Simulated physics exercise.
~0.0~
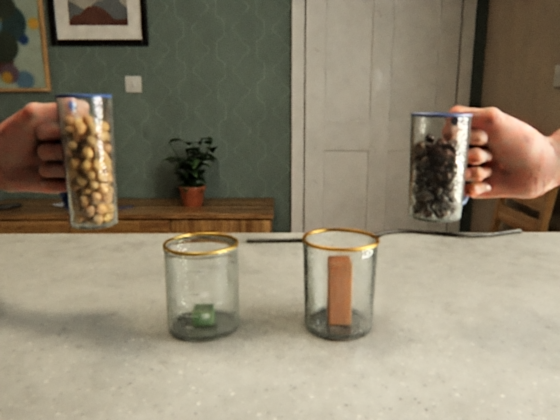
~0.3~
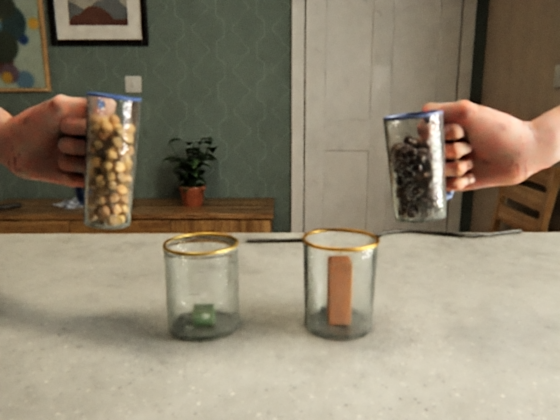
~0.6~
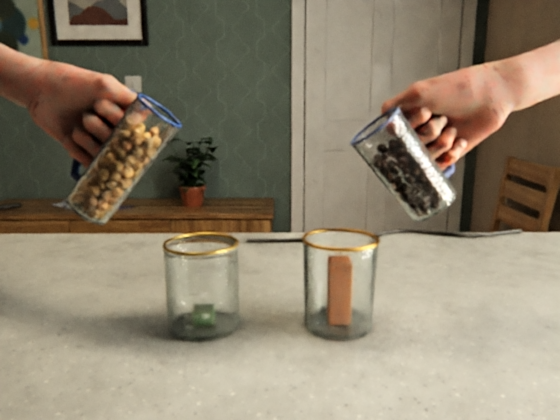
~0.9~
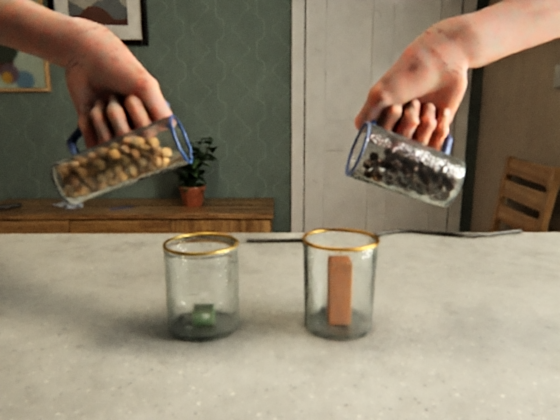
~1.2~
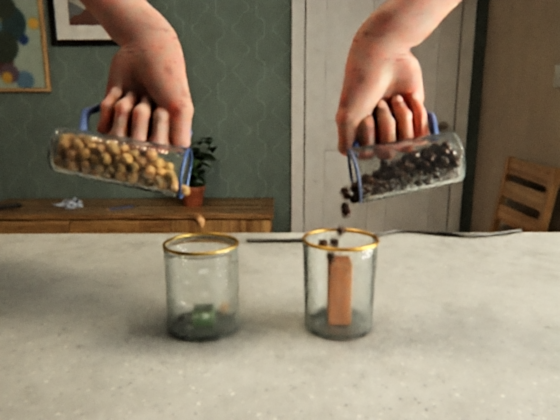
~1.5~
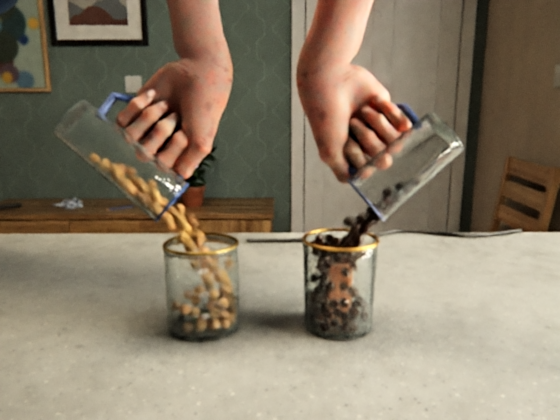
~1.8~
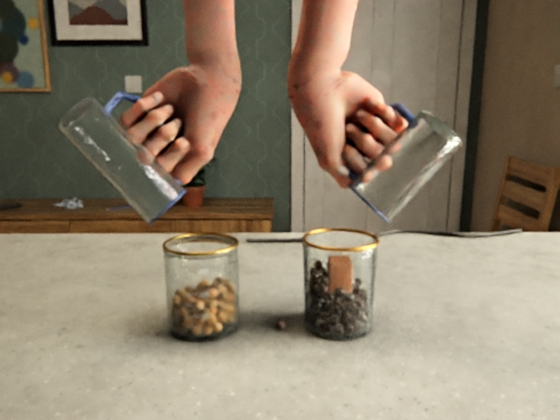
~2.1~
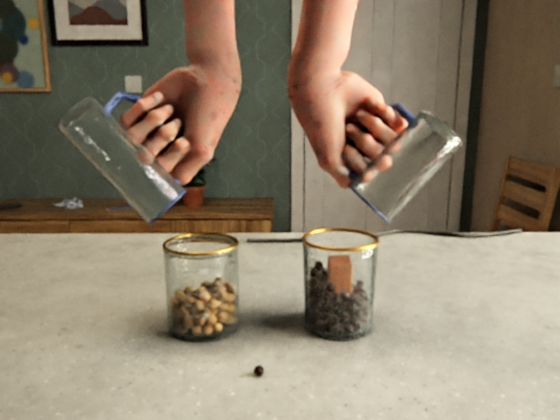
The footage shows two hands tipping glass cups of tan and dark pieces into two gold-rimmed glasses, burying a small green object on the left while an upright reddish-brown block on the right still pokes out, with one dark piece ending up on the counter.
